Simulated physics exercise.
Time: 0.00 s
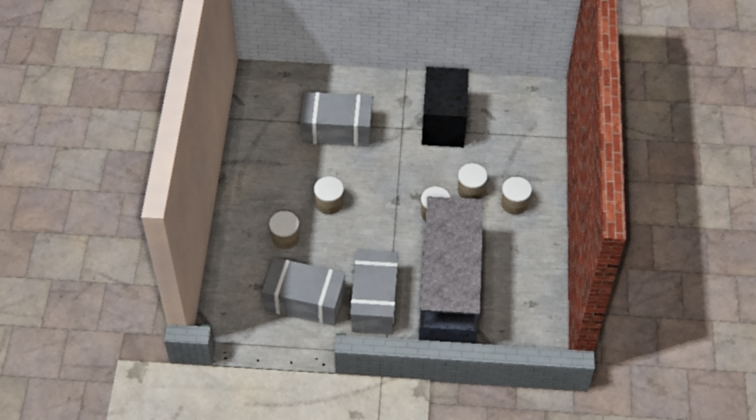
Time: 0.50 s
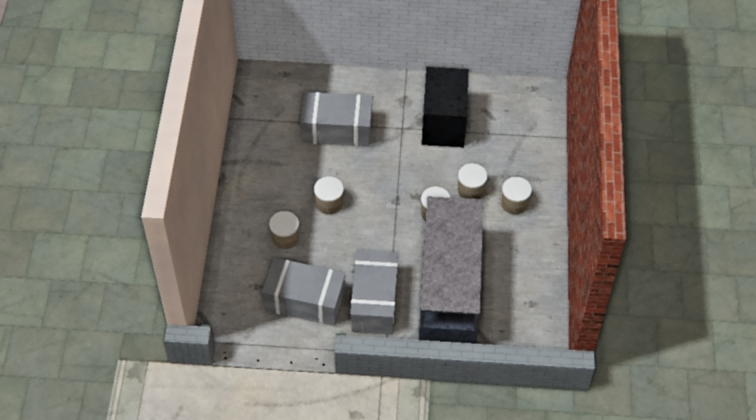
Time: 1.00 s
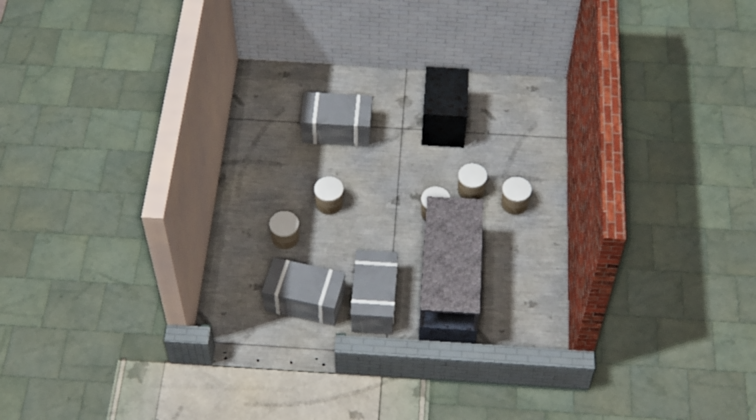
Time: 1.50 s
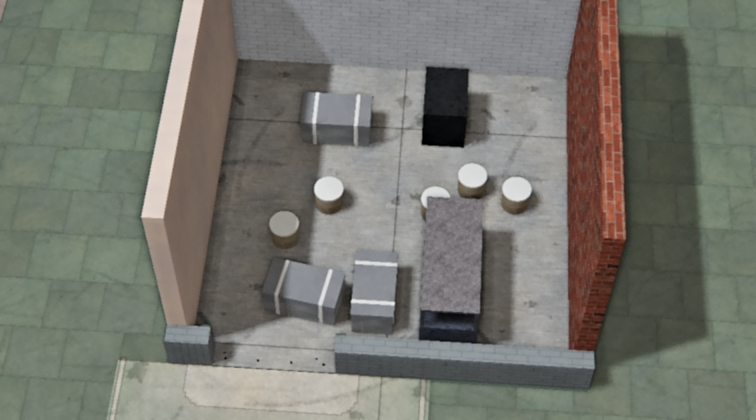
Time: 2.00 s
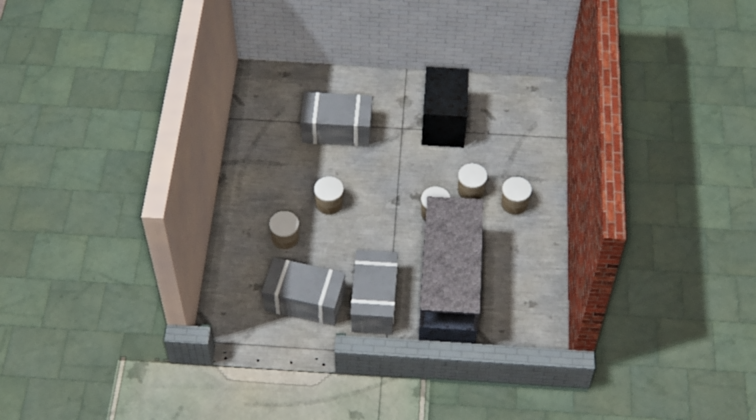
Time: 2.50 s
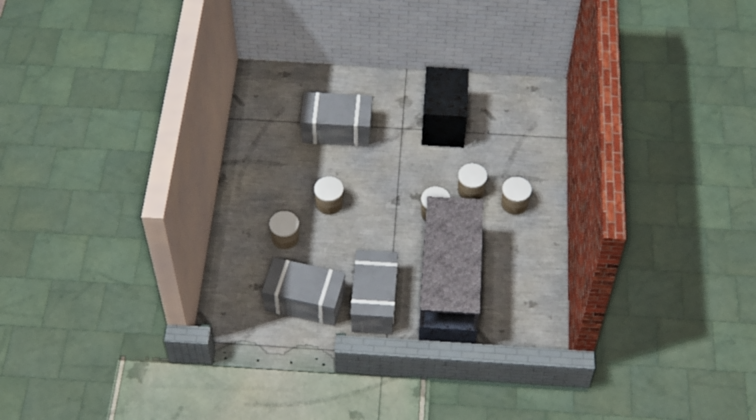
The video shows a small walled store seen from above, with grey strapped trunks, pale round stools, a counter and a black cabinet inside. The paving outside changes from brownish to green, while the objects inside stay still.
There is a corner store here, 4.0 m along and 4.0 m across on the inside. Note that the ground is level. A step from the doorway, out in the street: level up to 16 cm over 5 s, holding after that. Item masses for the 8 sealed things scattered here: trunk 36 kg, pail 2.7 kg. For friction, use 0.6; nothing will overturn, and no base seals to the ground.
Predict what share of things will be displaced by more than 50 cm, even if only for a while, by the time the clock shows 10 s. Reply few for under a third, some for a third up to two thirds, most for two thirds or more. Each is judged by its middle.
Few.
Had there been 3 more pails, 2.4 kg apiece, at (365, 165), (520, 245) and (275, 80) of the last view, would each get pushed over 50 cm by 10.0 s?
In turn: More, short of it, over.
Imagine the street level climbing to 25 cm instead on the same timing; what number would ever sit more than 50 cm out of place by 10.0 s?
That would give 7.
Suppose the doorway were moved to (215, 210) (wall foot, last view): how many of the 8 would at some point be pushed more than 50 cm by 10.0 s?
Then 5 of them would.
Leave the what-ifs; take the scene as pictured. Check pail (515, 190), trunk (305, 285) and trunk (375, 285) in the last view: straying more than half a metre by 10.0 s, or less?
Taking them in turn, the first is within the limit, the second beyond the limit and the third within the limit.
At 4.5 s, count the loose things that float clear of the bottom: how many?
Then: 0.
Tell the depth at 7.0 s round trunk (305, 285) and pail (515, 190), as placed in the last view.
7 and 0 cm.
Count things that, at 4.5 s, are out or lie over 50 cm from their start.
At that time I count 0.
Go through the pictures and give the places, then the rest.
In the first frame, a trunk at (337, 109), on the bottom; a trunk at (304, 283), on the bottom; 0.0 m2 under water; 0 of 8 have shifted.
In the second frame, a trunk at (337, 109), on the bottom; a trunk at (304, 283), on the bottom; water covers 0.0 m2; 0 of 8 have shifted.
In the third frame, a trunk at (337, 109) rests on the ground; a trunk at (304, 283) rests on the ground; water covers 0.0 m2; 0 of 8 have shifted.
In the fourth frame, a trunk at (337, 109) rests on the ground; a trunk at (304, 283) rests on the ground; 0.0 m2 under water; 0 of 8 have shifted.
In the fifth frame, a trunk at (337, 109) rests on the ground; a trunk at (304, 283) rests on the ground; 0.0 m2 under water; 0 of 8 have shifted.
In the sixth frame, a trunk at (337, 109) rests on the ground; a trunk at (304, 283), on the bottom; water covers 0.0 m2; 0 of 8 have shifted.
After 3.5 s 0 of 8 are over 50 cm from their spots; 0 afloat.
After 4.5 s 0 of 8 are over 50 cm from their spots; 0 afloat.
After 7.0 s 1 of 8 are over 50 cm from their spots; 0 afloat.
After 10.0 s 2 of 8 are over 50 cm from their spots, and 2 have been at some point; 2 afloat.
